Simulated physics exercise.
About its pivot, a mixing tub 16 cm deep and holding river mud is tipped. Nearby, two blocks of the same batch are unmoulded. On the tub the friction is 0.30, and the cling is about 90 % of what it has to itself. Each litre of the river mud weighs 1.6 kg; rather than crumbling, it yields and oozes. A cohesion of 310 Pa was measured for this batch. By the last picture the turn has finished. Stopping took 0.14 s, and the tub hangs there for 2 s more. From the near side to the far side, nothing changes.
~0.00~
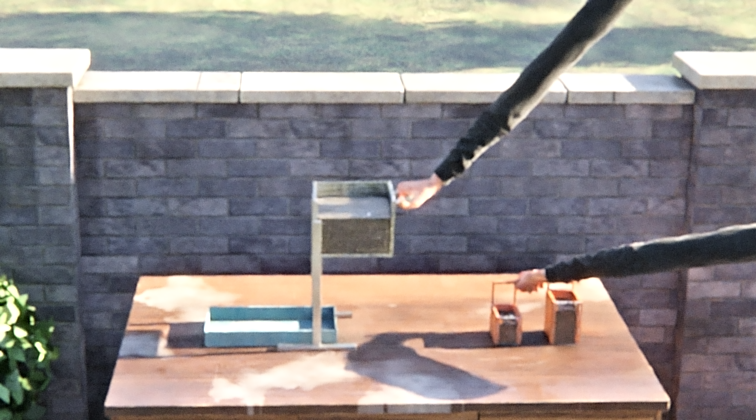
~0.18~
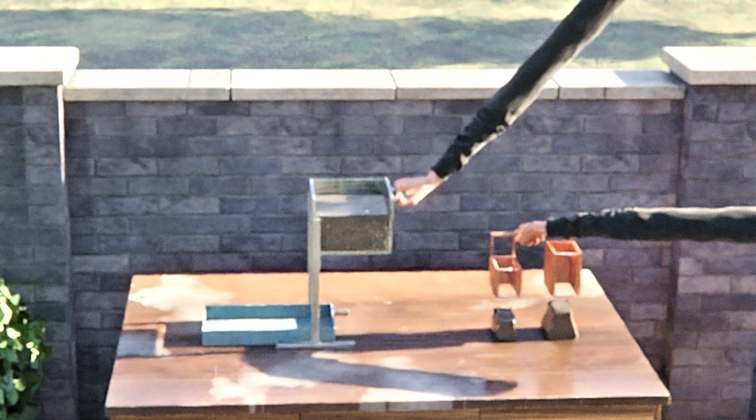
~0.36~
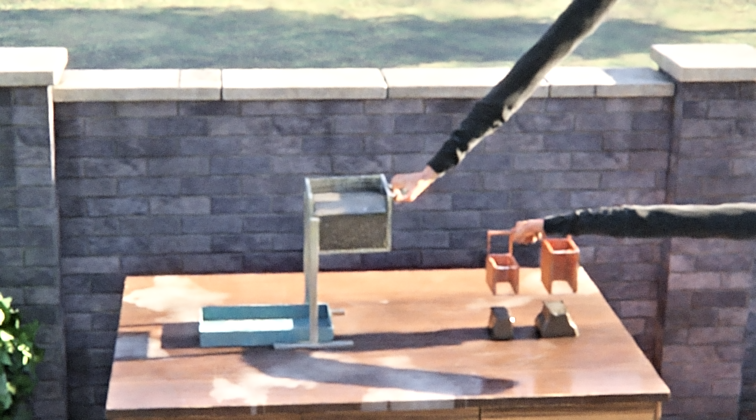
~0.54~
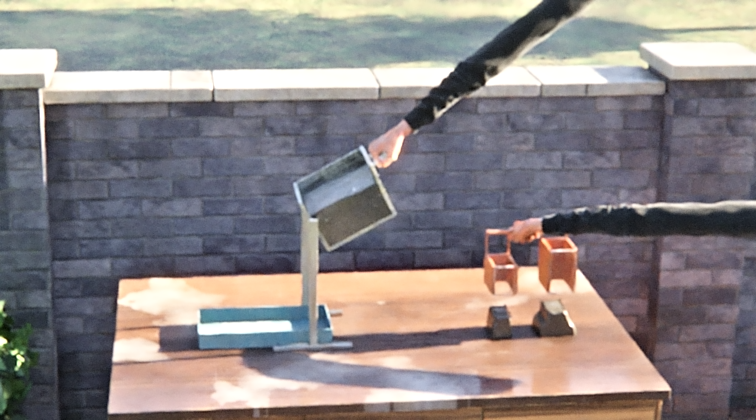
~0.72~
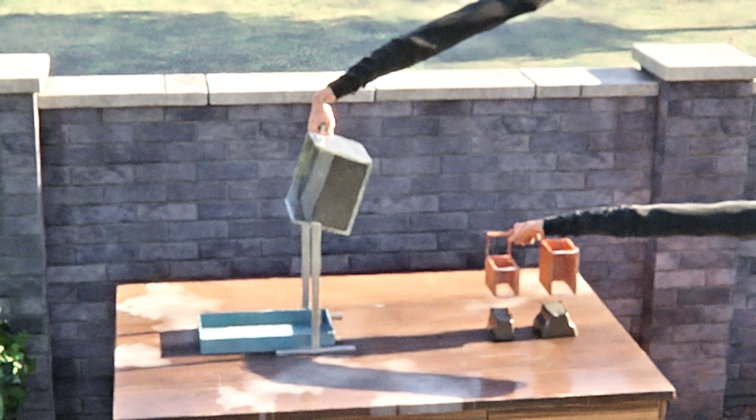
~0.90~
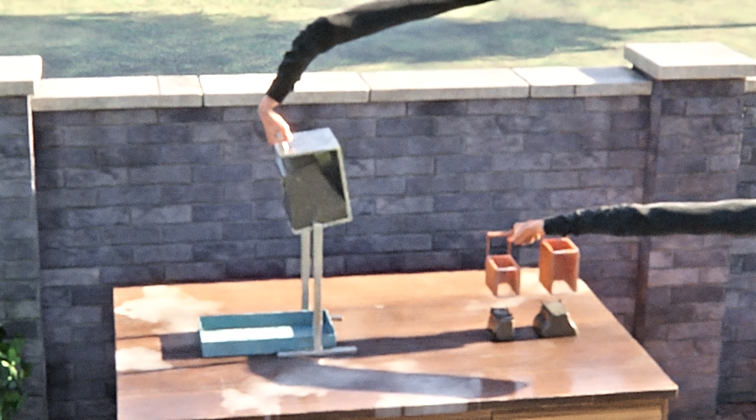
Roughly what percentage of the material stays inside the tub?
26 %.
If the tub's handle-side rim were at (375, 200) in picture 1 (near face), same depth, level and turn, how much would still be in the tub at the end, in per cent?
Around 35 percent would still be in the tub at the end.
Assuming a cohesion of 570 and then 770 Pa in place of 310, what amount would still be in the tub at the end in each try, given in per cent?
In order: Around 35 % and around 40 %.
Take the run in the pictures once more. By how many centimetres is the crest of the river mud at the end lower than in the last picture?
Roughly 14 cm.
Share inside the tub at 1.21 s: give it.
About 30 %.
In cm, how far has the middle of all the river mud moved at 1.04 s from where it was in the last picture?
Close to 11 centimetres.
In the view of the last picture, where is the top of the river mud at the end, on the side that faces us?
Somewhere near (334, 209) in the last view.
After 1.04 s, the tub is at 99 degrees and holds 43 %.
After 1.21 s, the tub is at 99 degrees and holds 28 %.
After 1.38 s, the tub is at 99 degrees and holds 26 %.
After 1.55 s, the tub is at 99 degrees and holds 26 %.
After 2.90 s, the tub is at 99 degrees and holds 26 %.
